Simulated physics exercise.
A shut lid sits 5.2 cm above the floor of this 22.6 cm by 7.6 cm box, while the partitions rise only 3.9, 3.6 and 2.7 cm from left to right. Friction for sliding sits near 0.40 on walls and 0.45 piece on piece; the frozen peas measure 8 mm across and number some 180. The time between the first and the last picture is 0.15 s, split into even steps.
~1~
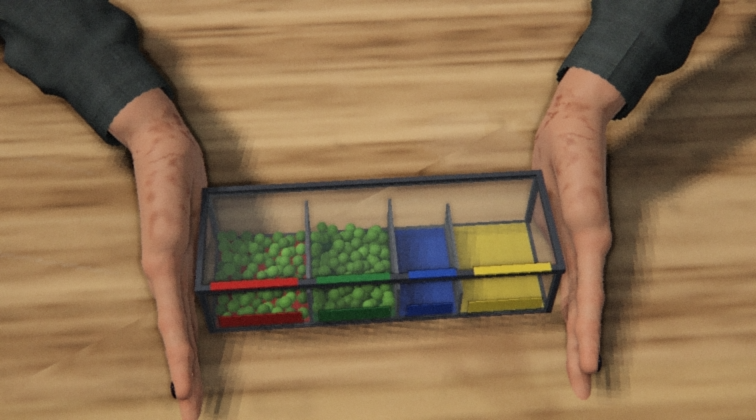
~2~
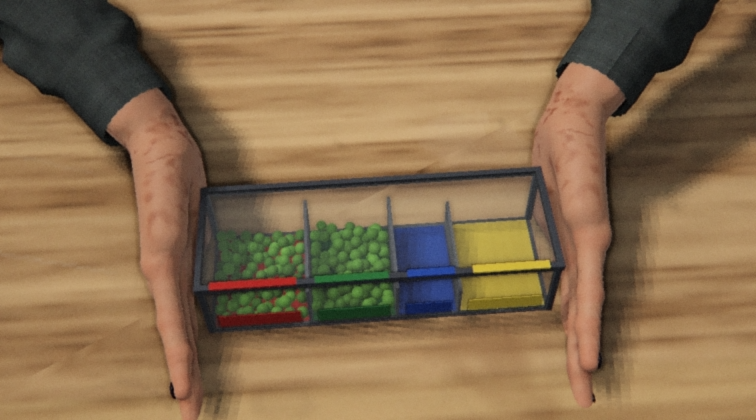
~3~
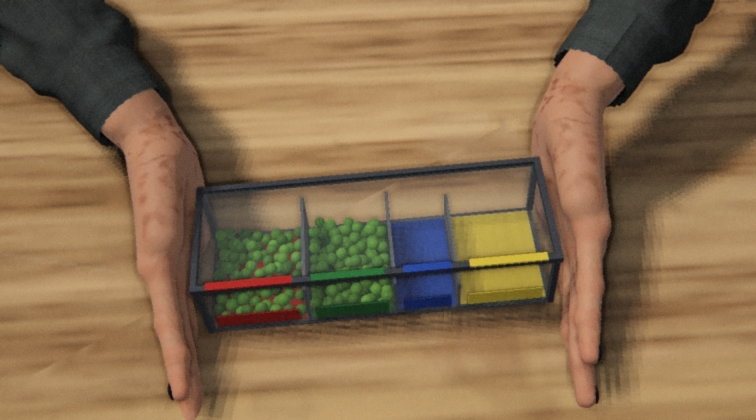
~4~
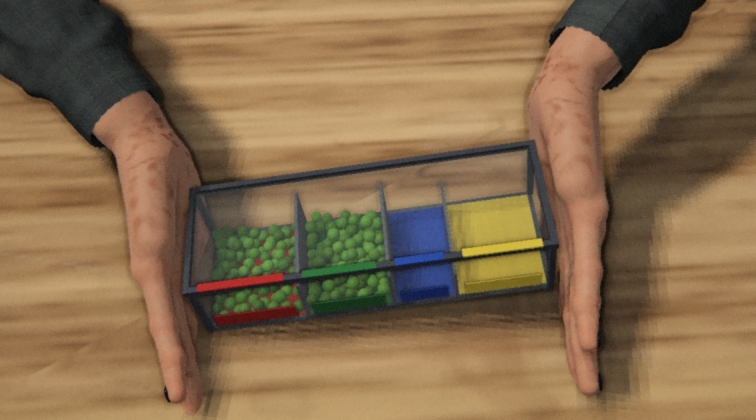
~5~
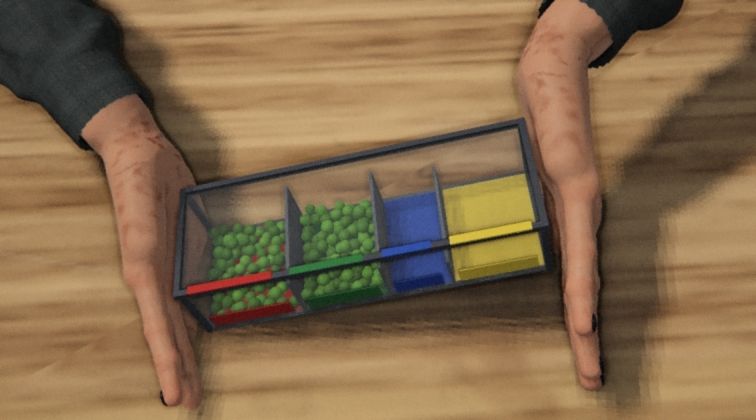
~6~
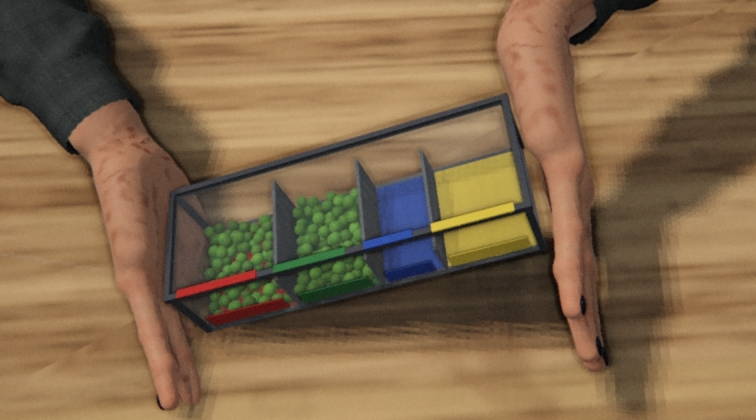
On a wooden tabletop, two hands tilting a clear divided box of small green balls, its right end rising steadily higher.
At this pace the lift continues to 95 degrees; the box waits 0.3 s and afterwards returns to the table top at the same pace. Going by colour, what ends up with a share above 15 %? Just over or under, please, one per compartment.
Red: Over, blue: Under, green: Over, yellow: Under.
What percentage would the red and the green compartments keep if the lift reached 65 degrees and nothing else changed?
Result - red 45 percent; green 55 percent.
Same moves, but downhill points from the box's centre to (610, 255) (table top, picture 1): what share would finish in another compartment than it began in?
Roughly 50 per cent.
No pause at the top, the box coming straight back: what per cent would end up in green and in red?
Final amounts would be green 40% and red 60%.
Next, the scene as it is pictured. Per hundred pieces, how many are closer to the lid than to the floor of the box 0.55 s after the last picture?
Roughly 60 percent of the pieces.
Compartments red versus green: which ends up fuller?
Red.
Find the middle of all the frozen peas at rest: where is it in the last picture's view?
After settling, the middle sits near (282, 282).
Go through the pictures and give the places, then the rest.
The first frame shows box tilt 0 degrees, front corners at (202, 287) and (558, 267); red 45 %, green 55 %.
The second frame shows box tilt 1 degrees, front corners at (201, 288) and (558, 264).
The third frame shows box tilt 3 degrees, front corners at (197, 288) and (556, 255), lowest corner left front.
The fourth frame shows box tilt 8 degrees, front corners at (190, 290) and (551, 241), lowest corner left front.
The fifth frame shows box tilt 14 degrees, front corners at (181, 292) and (541, 223), lowest corner left front.
The sixth frame shows box tilt 21 degrees, front corners at (171, 296) and (524, 204), lowest corner left front; red 45 %, green 55 %.
Then, 0.55 s after the last picture, tilt 95 degrees; red 55 %, green 45 %.
Then, 0.92 s after the last picture, tilt 57 degrees; red 60 %, green 40 %.
Then, 1.38 s after the last picture, tilt 0 degrees; red 60 %, green 40 %.
In the end, red 60 %, blue 0 %, green 40 %, yellow 0 %.
